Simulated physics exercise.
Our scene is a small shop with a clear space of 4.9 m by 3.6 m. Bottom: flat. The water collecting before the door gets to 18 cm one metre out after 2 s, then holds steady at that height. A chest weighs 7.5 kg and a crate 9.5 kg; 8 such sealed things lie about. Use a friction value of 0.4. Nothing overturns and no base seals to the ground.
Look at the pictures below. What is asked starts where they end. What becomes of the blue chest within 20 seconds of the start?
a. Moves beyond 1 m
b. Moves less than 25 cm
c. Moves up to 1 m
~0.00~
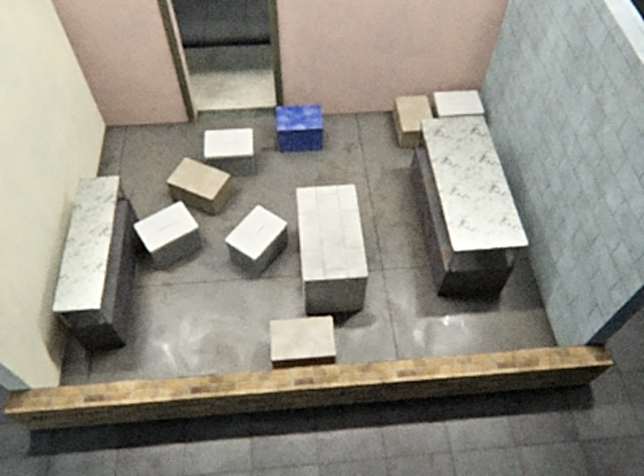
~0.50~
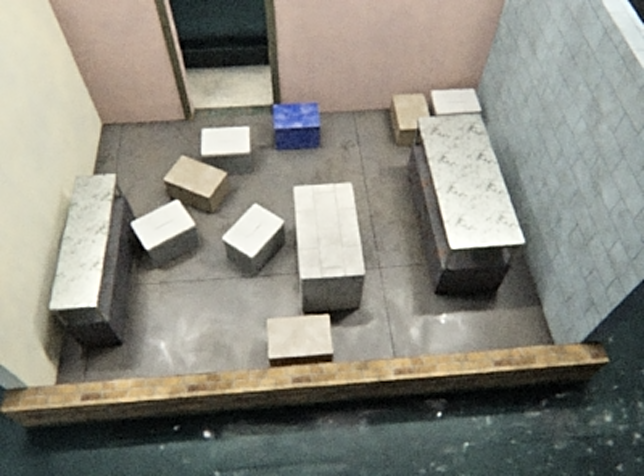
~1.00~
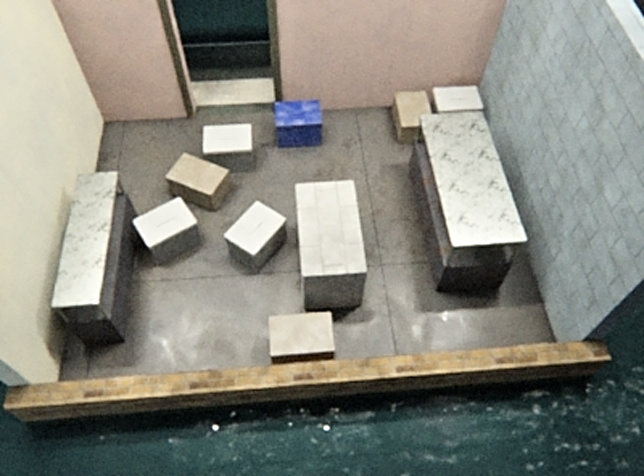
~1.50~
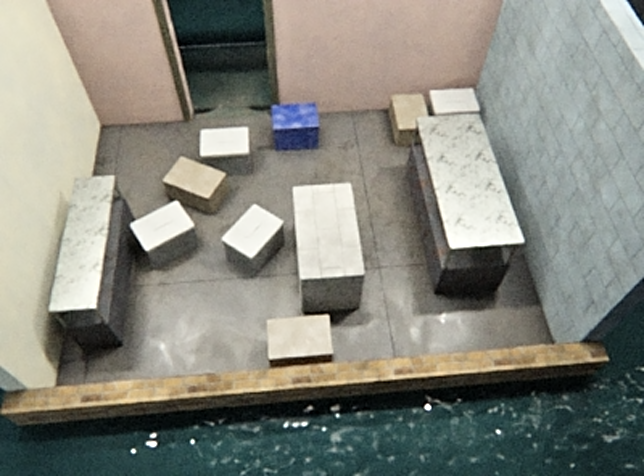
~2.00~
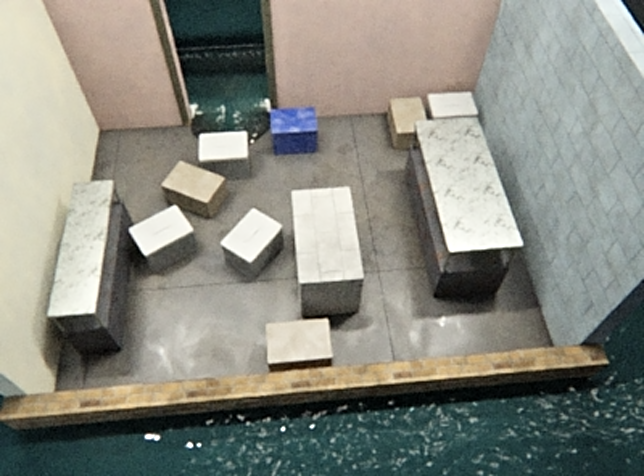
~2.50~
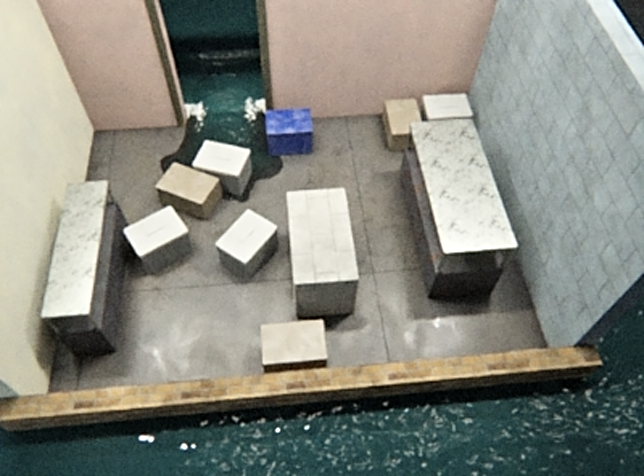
Option c: Moves up to 1 m.
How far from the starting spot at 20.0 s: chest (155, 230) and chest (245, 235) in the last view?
First 150 cm, then 120 cm.
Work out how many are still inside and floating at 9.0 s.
I count 5.
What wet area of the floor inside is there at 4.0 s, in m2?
About 7.0 m2.
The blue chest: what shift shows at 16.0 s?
Shift by then: About 60 cm.
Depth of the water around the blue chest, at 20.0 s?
Roughly 9 cm at that moment.
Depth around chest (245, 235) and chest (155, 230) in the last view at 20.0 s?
16 and 14 cm.
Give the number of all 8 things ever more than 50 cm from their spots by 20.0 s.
That comes to 8.
After 4.0 s the blue chest is near (313, 121), 0.3 m from its start, aground; 1 afloat.
After 9.0 s the blue chest is near (317, 123), 0.3 m from its start, aground; 5 afloat.
After 16.0 s the blue chest is near (330, 138), 0.6 m from its start, afloat; 8 afloat.
After 20.0 s the blue chest is near (307, 151), 0.6 m from its start, afloat; 8 afloat.
